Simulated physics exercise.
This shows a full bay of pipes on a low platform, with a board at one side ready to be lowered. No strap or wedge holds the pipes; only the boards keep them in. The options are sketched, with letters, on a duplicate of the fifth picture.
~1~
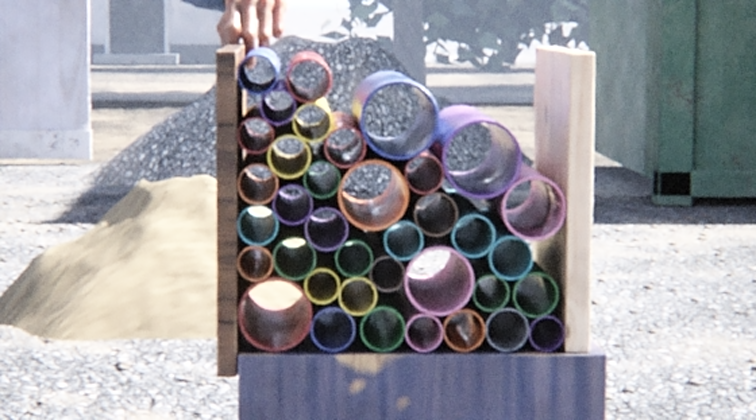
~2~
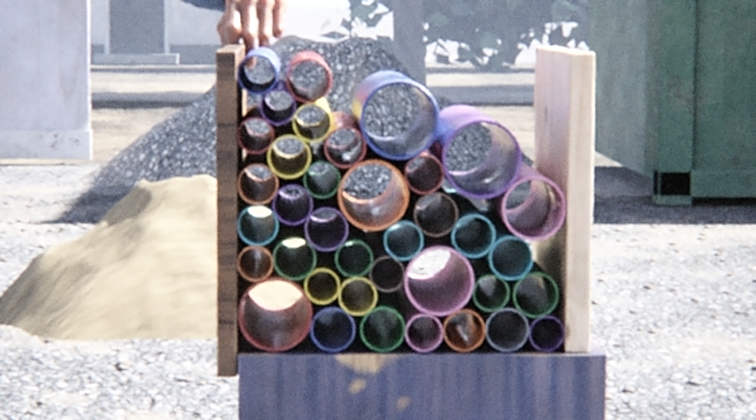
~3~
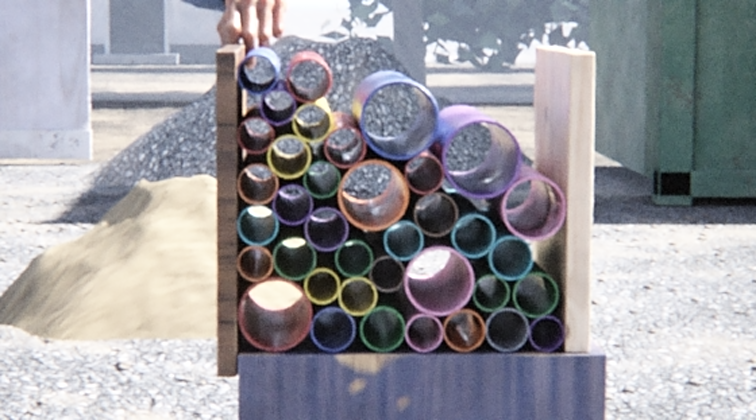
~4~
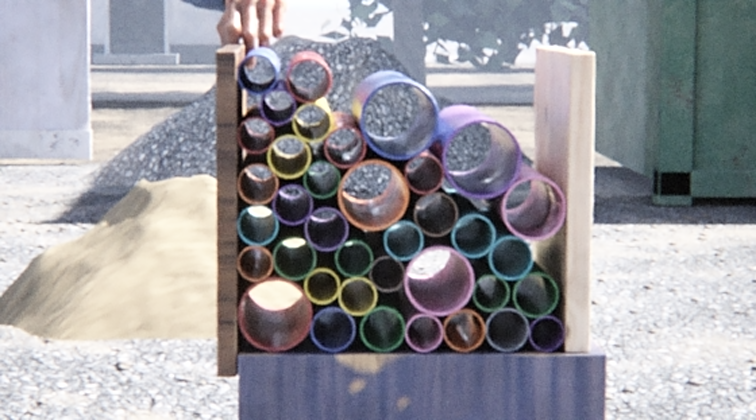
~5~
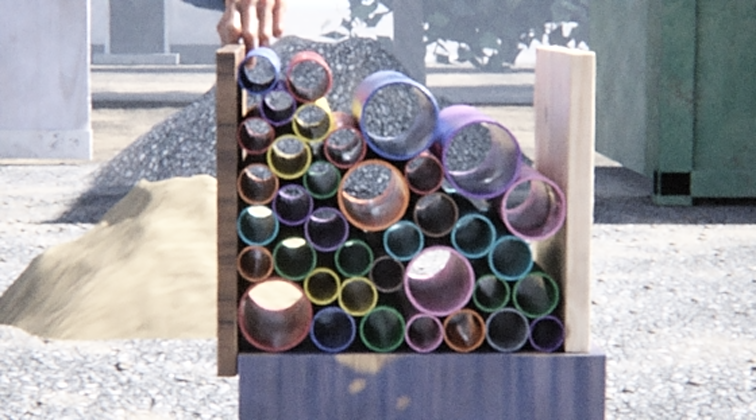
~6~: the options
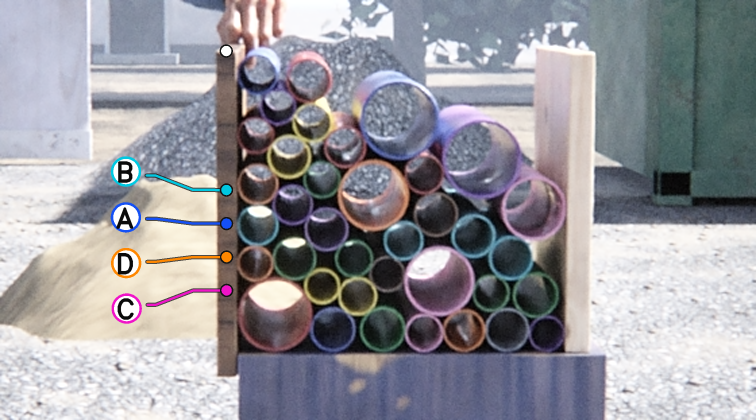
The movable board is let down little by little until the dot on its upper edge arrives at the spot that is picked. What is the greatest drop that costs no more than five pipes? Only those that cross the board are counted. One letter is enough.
No lower than B.
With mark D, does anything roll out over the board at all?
At D: Yes.
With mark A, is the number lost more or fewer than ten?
At A, fewer than ten.
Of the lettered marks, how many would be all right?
One of them.
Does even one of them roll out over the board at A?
At A: Yes.
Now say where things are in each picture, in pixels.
The first frame shows a purple pipe (482, 159); a red pipe (309, 80); side board (232, 197).
The second frame shows side board (232, 197); a red pipe (275, 315).
The third frame shows a grey pipe (507, 329); a yellow pipe (322, 286).
The fourth frame shows a brown pipe (387, 274); an orange pipe (373, 195).
The fifth frame shows a brown pipe (436, 214); a purple pipe (482, 159); a red pipe (309, 80).
On the marked copy, A at (226, 223); B at (226, 190); C at (226, 290); D at (226, 257); the white dot at (226, 51).
Taking B. A third of the way, top of the board (237, 116).
Two thirds of the way, top of the board (237, 189).
When it is over, top of the board (237, 189), four out over the board.
As for the rest, A more than five out over the board; C more than five out over the board; D more than five out over the board.
